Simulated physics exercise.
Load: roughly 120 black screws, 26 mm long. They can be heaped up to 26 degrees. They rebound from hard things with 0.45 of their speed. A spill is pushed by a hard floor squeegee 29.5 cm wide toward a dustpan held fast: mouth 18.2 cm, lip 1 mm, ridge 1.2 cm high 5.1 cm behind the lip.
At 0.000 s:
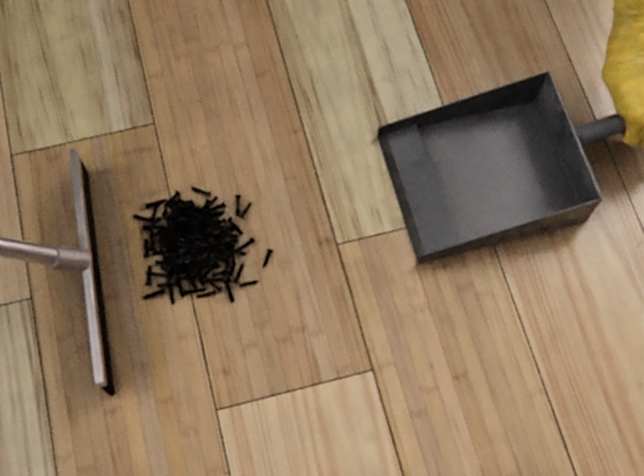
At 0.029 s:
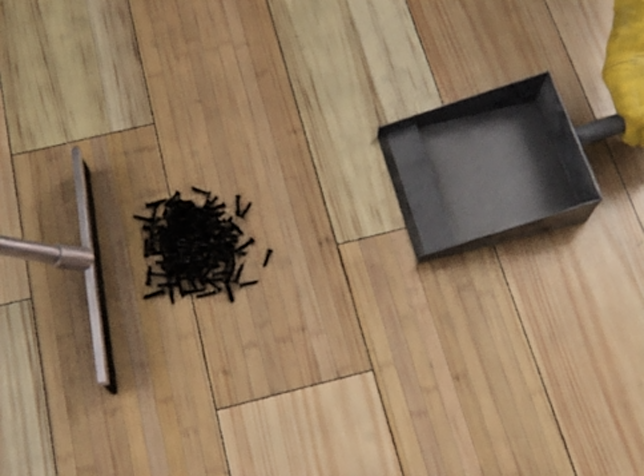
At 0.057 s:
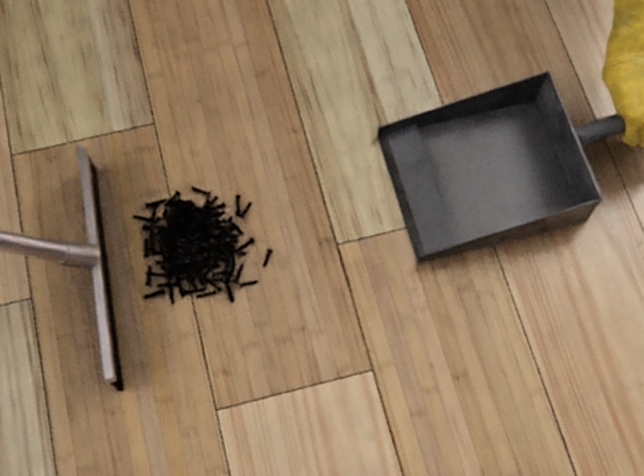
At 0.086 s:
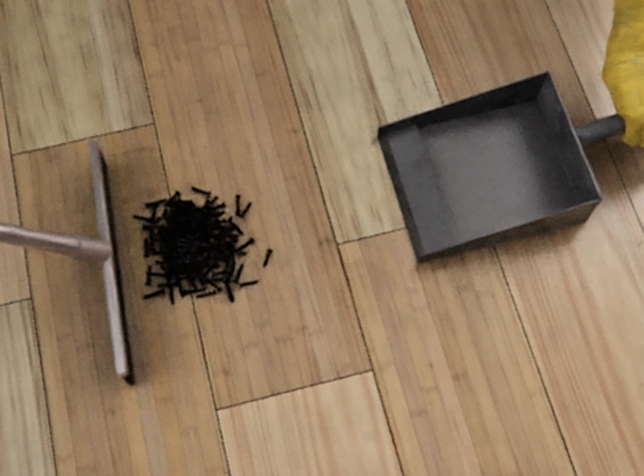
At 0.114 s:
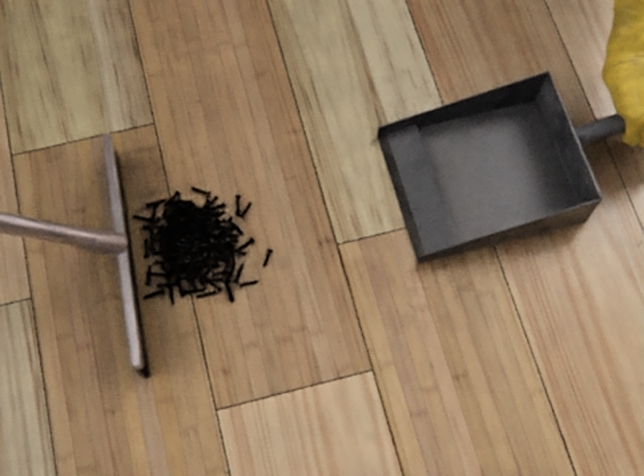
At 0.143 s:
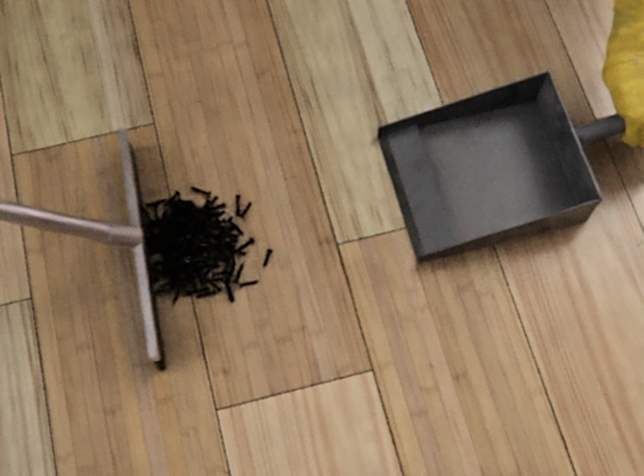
A squeegee on the left slid slowly, then faster, to the right across the wooden floor and reached the near edge of a pile of black screws, while a gray dustpan stayed still.
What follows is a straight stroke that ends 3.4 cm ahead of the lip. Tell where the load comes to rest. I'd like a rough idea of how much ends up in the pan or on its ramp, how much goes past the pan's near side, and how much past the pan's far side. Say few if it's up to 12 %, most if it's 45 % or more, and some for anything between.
Here is my call: Pan some, near side few, far side some.
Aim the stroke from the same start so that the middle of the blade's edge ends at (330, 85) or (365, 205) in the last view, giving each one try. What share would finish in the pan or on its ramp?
About 0 and 35 per cent.
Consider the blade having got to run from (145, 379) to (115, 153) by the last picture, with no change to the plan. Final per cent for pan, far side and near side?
Pan: 25, far side: 0, near side: 20.
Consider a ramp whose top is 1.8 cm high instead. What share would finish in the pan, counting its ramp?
Estimate with the new ramp: Some 20 in a hundred.
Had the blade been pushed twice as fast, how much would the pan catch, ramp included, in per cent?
I'd guess it lands at about 65 per cent.
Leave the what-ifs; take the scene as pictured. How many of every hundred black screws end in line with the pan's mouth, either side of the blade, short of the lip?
Close to 55 per cent of them end up there.
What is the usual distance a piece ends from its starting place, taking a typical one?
Near 26 cm.
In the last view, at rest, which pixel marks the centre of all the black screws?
Roughly pixel (384, 169).
After 0.35 s, middle of the blade 18 cm from the lip; 0 % over the lip, far side 5 %, near side 0 %.
Then, at 0.49 s, middle of the blade 9 cm from the lip; 0 % over the lip, far side 15 %, near side 0 %.
After 0.76 s, middle of the blade 4 cm from the lip; 25 % over the lip, far side 20 %, near side 5 %.
By 1.6 s all is still; pan 25 %, near side 5 %, far side 20 %, in front of the lip or behind the blade 55 %.
